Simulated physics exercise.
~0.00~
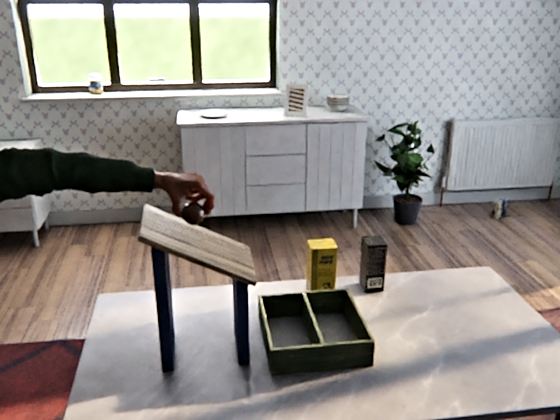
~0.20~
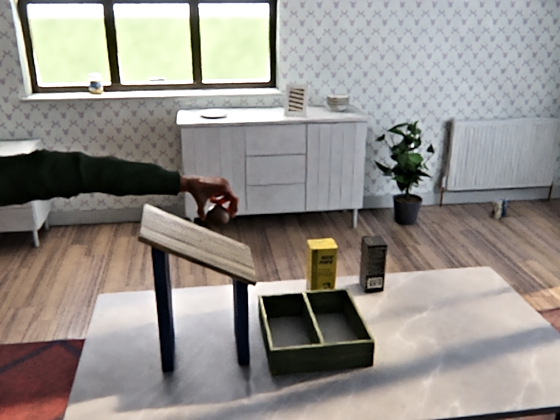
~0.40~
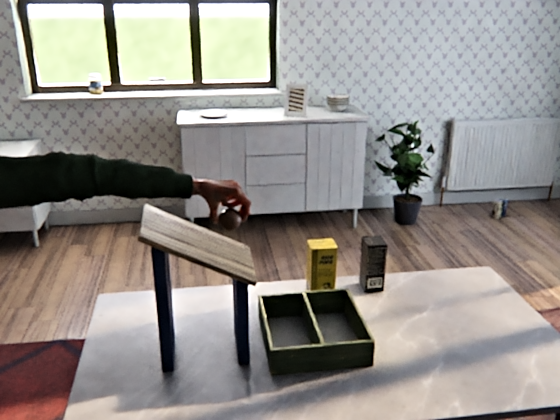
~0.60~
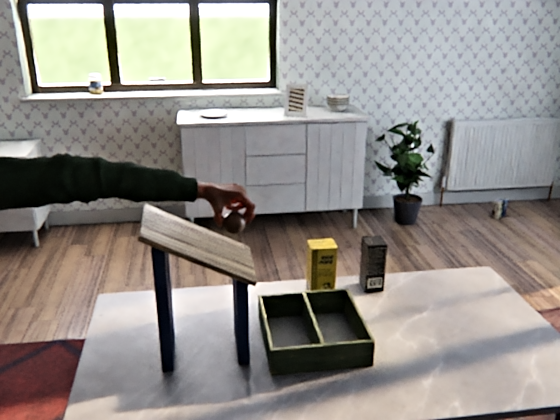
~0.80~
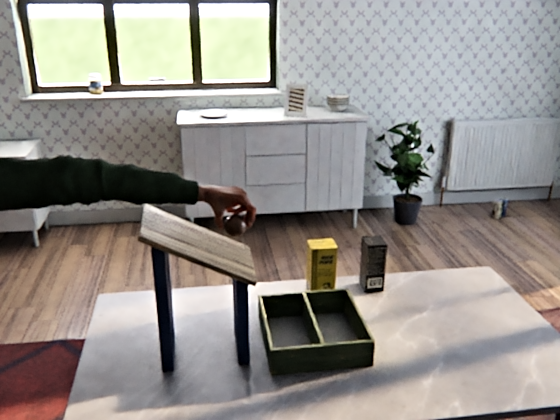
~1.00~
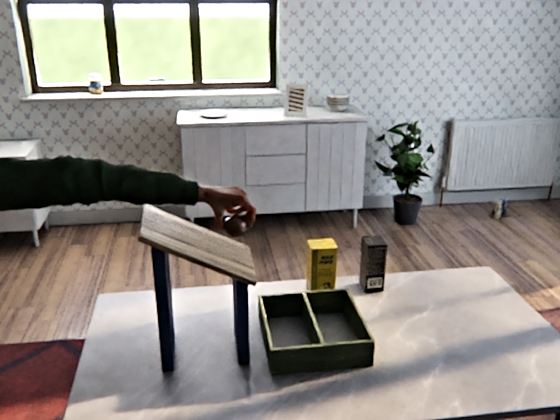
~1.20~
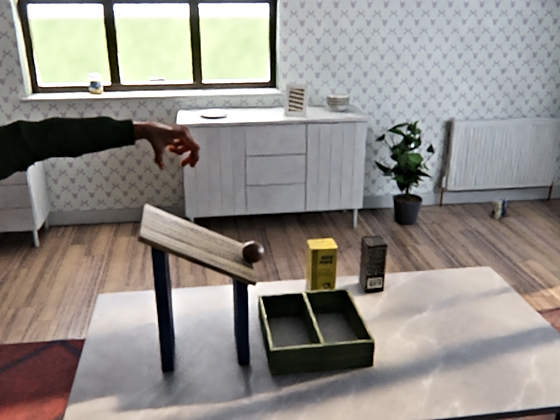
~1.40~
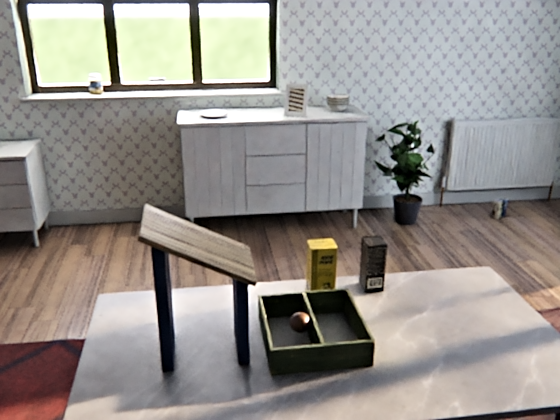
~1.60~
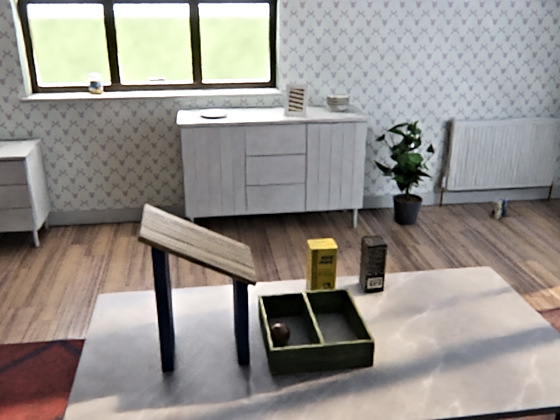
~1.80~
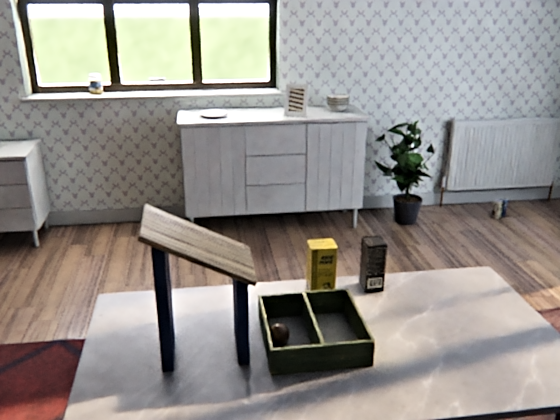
Brown onion released by a hand above a sloping board, dropping into the tray's nearer bay and settling there beside two untouched cartons.
